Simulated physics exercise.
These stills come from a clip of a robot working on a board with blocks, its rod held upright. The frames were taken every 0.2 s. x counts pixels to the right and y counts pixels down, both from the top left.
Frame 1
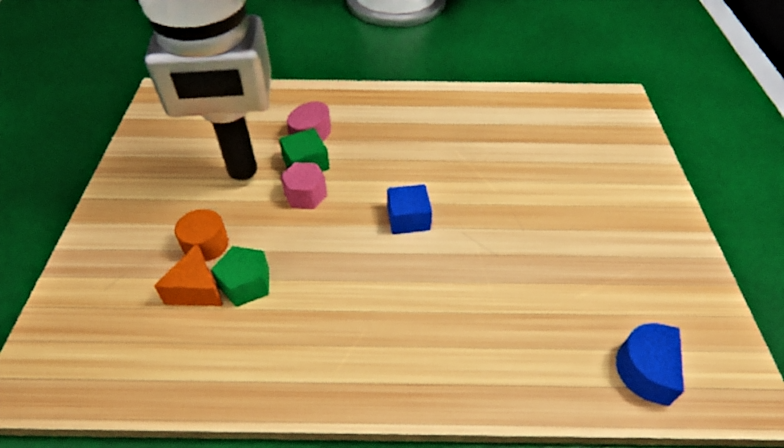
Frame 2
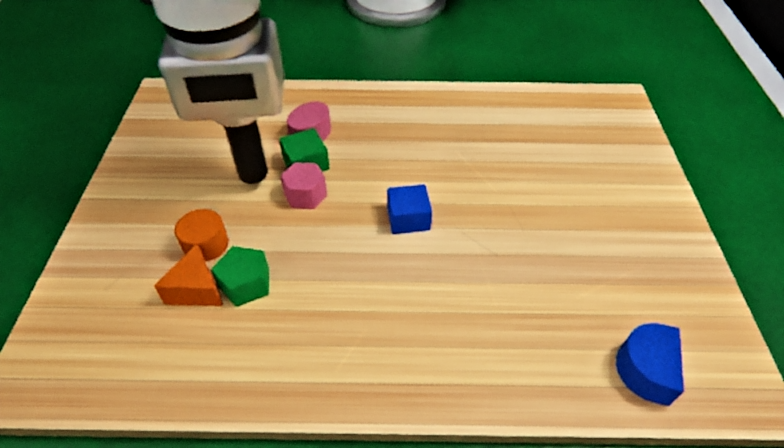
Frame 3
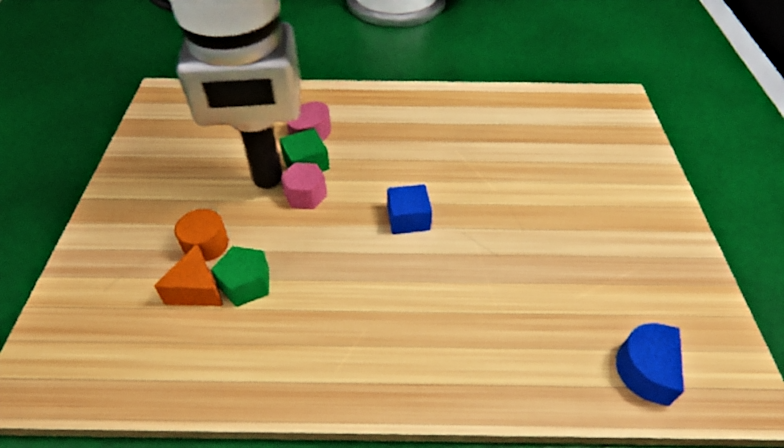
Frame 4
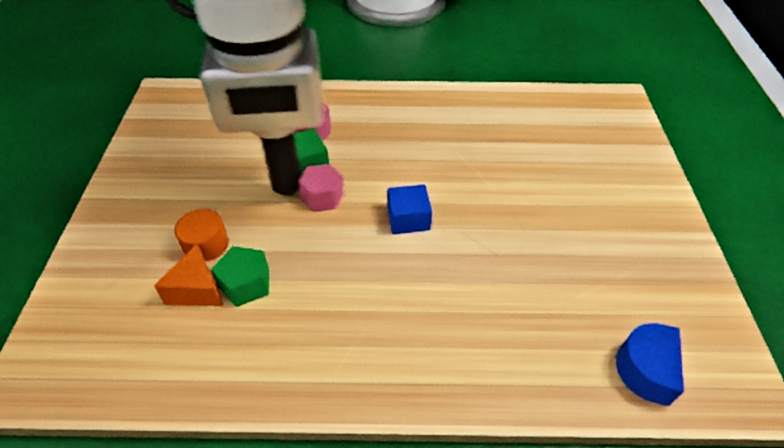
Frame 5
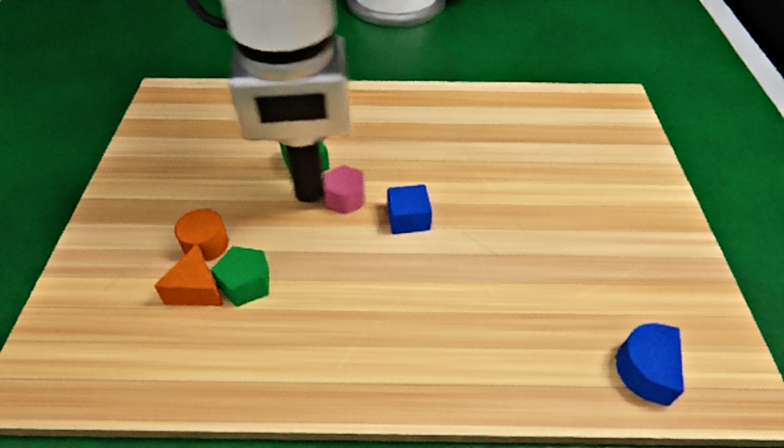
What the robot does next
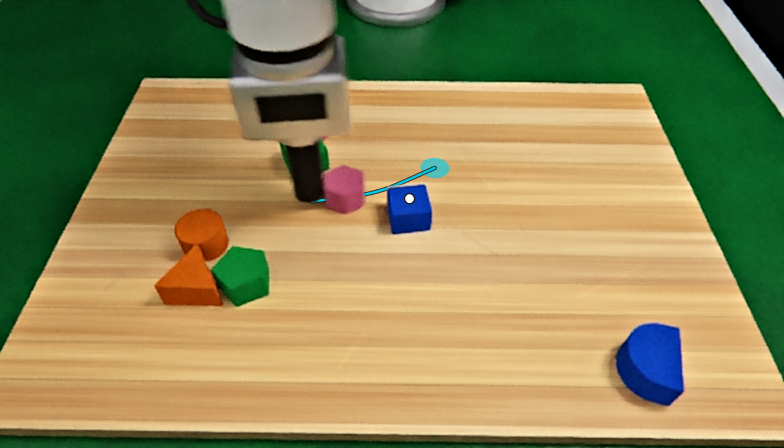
In the video, a robot arm with a black rod moves right across a wooden board of colored blocks, reaches the pink hexagonal block, and pushes it a short way right toward the blue square block.
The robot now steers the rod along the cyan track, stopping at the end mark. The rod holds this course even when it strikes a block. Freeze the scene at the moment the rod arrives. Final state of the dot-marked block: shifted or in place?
It does get moved.
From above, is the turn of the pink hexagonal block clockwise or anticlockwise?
Twists clockwise.
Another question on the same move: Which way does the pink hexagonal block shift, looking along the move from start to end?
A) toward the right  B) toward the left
I choose A.
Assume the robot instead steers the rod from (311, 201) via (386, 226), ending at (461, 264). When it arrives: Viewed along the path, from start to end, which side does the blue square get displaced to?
Leftward.
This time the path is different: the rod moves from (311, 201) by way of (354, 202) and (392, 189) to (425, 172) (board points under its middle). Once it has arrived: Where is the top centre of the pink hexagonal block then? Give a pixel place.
The middle of its top is at (461, 158).
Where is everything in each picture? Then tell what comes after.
Lower end of the rod (243, 171), tops of blocks, green square (303, 143), pink hexagonal block (303, 175), blue square (410, 199), in the first frame.
Rod (254, 175), blocks as before, in the second frame.
Rod (269, 180), blocks as before, in the third frame.
Rod (287, 186), pink hexagonal block (321, 177), in the fourth frame.
Rod (310, 193), green square hidden, pink hexagonal block (344, 179), blue square (410, 199), in the fifth frame.
The drawn path runs from (311, 201) over (378, 191) to (435, 168); the dot is on the blue square.
On the path given first. One third of the way, rod (357, 187); pink hexagonal block (392, 173); blue square (417, 202).
Two thirds of the way, rod (400, 175); pink hexagonal block (435, 166), turned 20° clockwise; blue square (427, 204), turned 40° clockwise.
At the end, rod (436, 160); green square not moved; pink hexagonal block (468, 162), turned 70° clockwise; blue square (427, 204), turned 40° clockwise.
